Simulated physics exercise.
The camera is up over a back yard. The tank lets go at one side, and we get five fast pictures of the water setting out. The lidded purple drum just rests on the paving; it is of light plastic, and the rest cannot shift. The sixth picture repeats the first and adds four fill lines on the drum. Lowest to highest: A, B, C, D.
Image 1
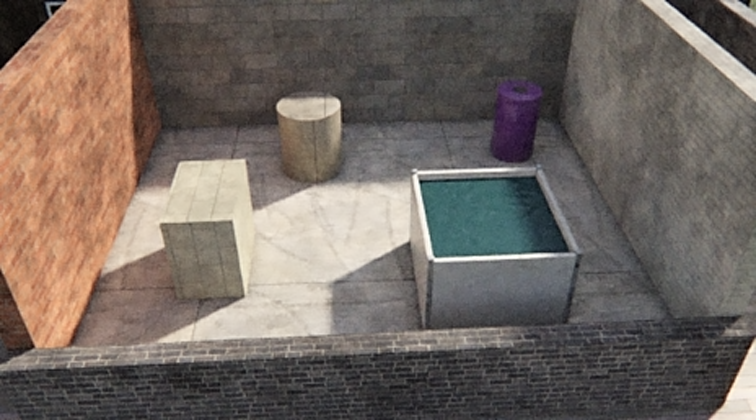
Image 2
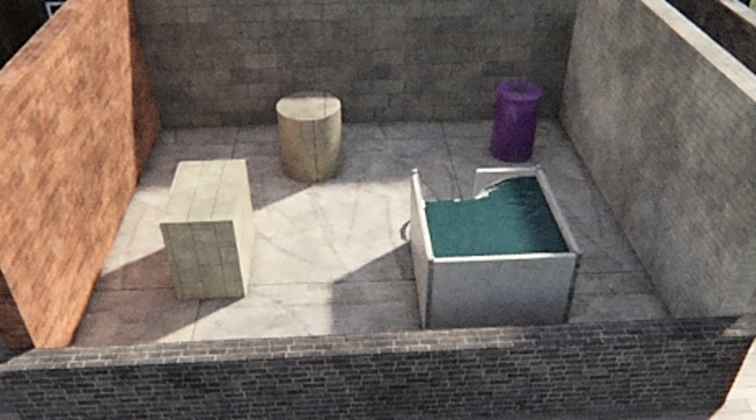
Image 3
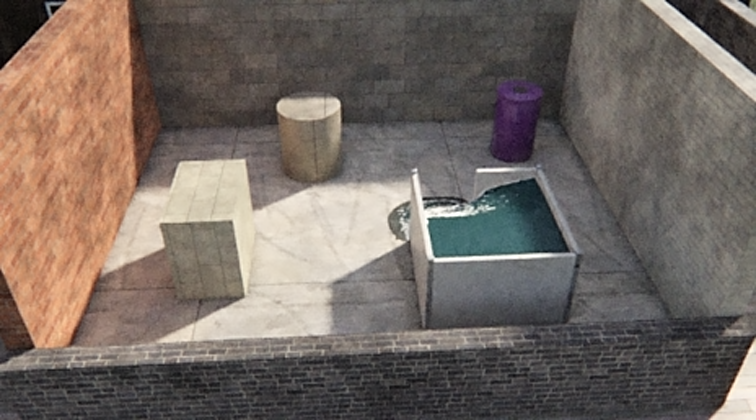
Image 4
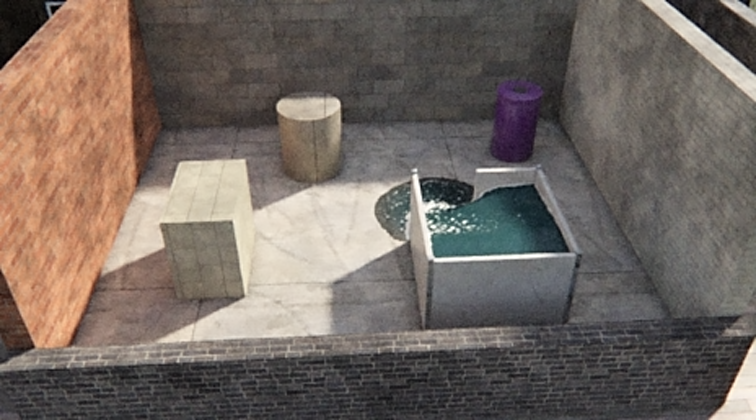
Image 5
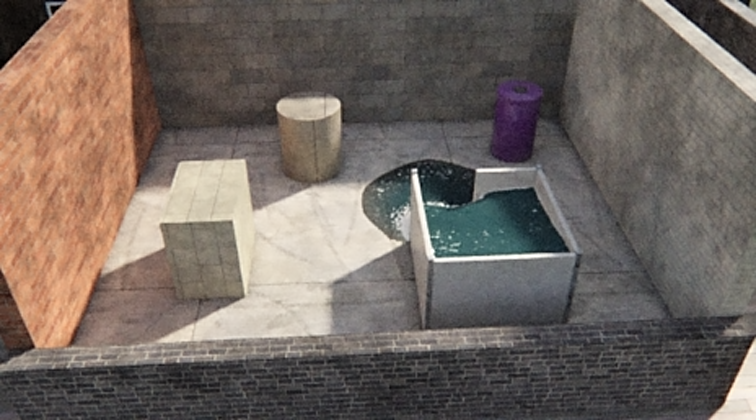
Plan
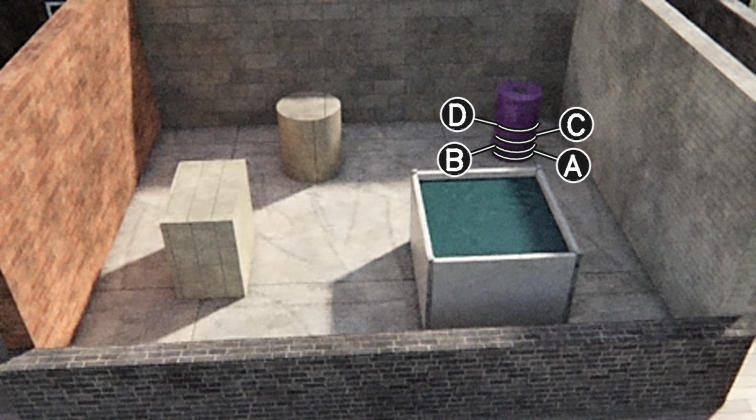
Dark green water poured out through a gap at the back left of a pale square tank in a walled yard, and a puddle spread over the paving behind it as the level inside dropped.
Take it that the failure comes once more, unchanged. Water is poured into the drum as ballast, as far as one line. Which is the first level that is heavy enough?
The limit is B.
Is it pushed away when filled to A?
Yes.
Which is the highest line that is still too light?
Here it is line A.
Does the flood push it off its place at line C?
No, that is safe.
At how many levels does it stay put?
Three.
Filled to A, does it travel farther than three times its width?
Yes.
In white, A at (517, 159); B at (518, 152); C at (519, 142); D at (521, 130); from the bottom up A, B, C, D.
Choosing A, it is pushed about 5 times its own width away.
Choosing B, it does not move.
Choosing C, it does not move.
Choosing D, it does not move.
